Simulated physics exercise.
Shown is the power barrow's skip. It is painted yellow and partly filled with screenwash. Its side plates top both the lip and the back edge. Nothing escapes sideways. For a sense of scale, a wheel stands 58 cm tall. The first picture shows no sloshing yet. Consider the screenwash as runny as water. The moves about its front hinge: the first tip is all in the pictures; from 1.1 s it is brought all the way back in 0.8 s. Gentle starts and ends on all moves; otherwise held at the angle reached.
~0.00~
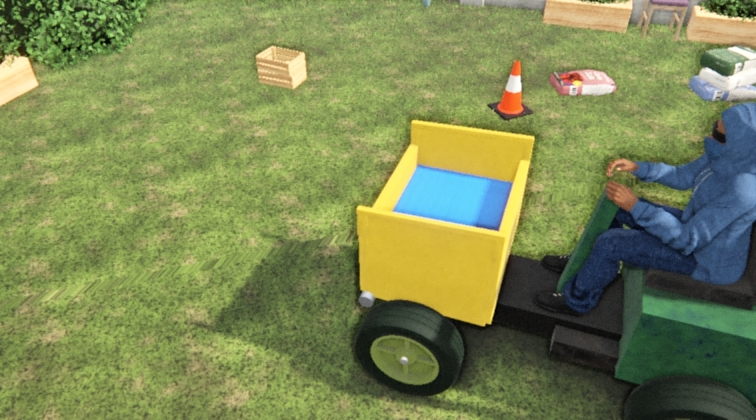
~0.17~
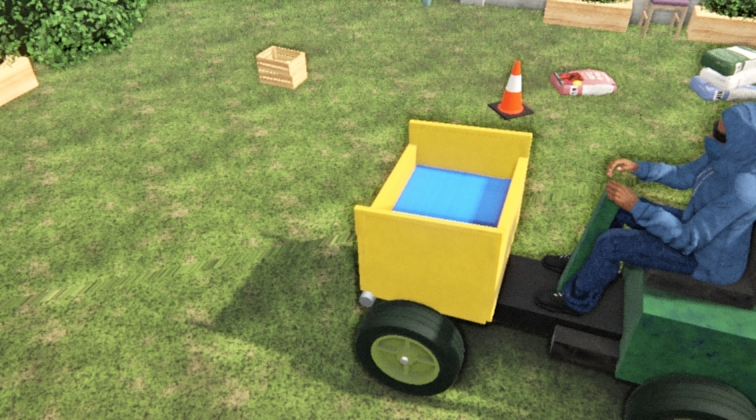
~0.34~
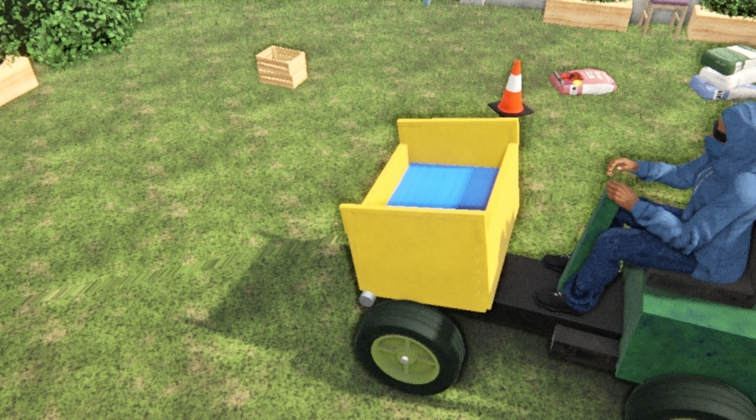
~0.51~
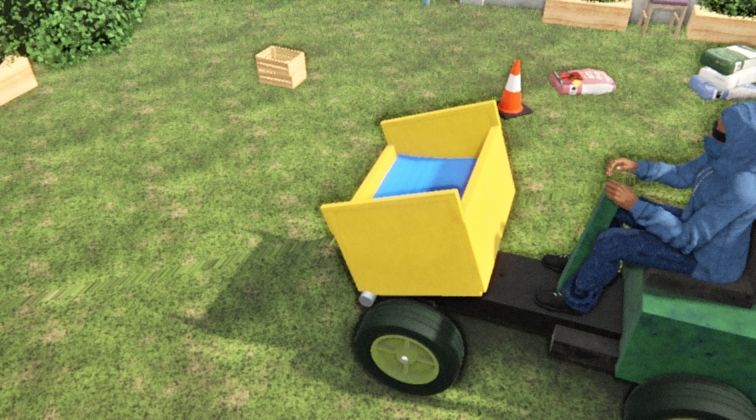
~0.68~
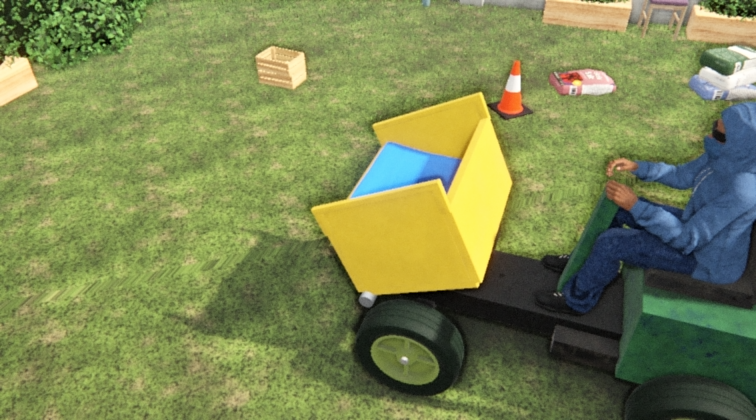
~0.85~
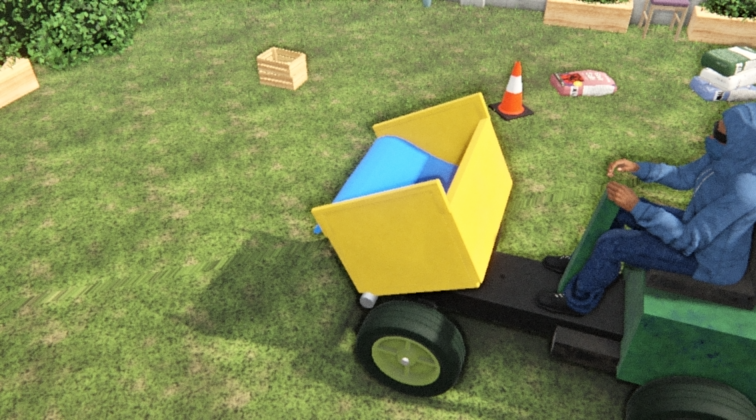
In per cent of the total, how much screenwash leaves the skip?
12 %.
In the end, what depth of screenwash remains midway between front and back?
Roughly 22 centimetres.
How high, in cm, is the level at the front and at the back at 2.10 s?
Some 20 cm in front and some 28 cm behind.
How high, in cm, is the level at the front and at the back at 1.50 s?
The front stands at 30 cm and the back at 18 cm.
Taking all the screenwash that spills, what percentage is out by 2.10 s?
By then about 100 per cent is out.
By 1.50 s the skip is at 12° forwards, the surface stands 30 cm on the front, 18 cm on the back; the loss stands at 12 per cent, over the front.
By 2.10 s the surface stands 19 cm on the front, 27 cm on the back; the loss stands at 12 per cent, over the front.
By 2.70 s the surface stands 23 cm on the front, 22 cm on the back; the loss stands at 12 per cent, over the front.
By 4.78 s the loss stands at 12 per cent, over the front, 16 of 136 litres.
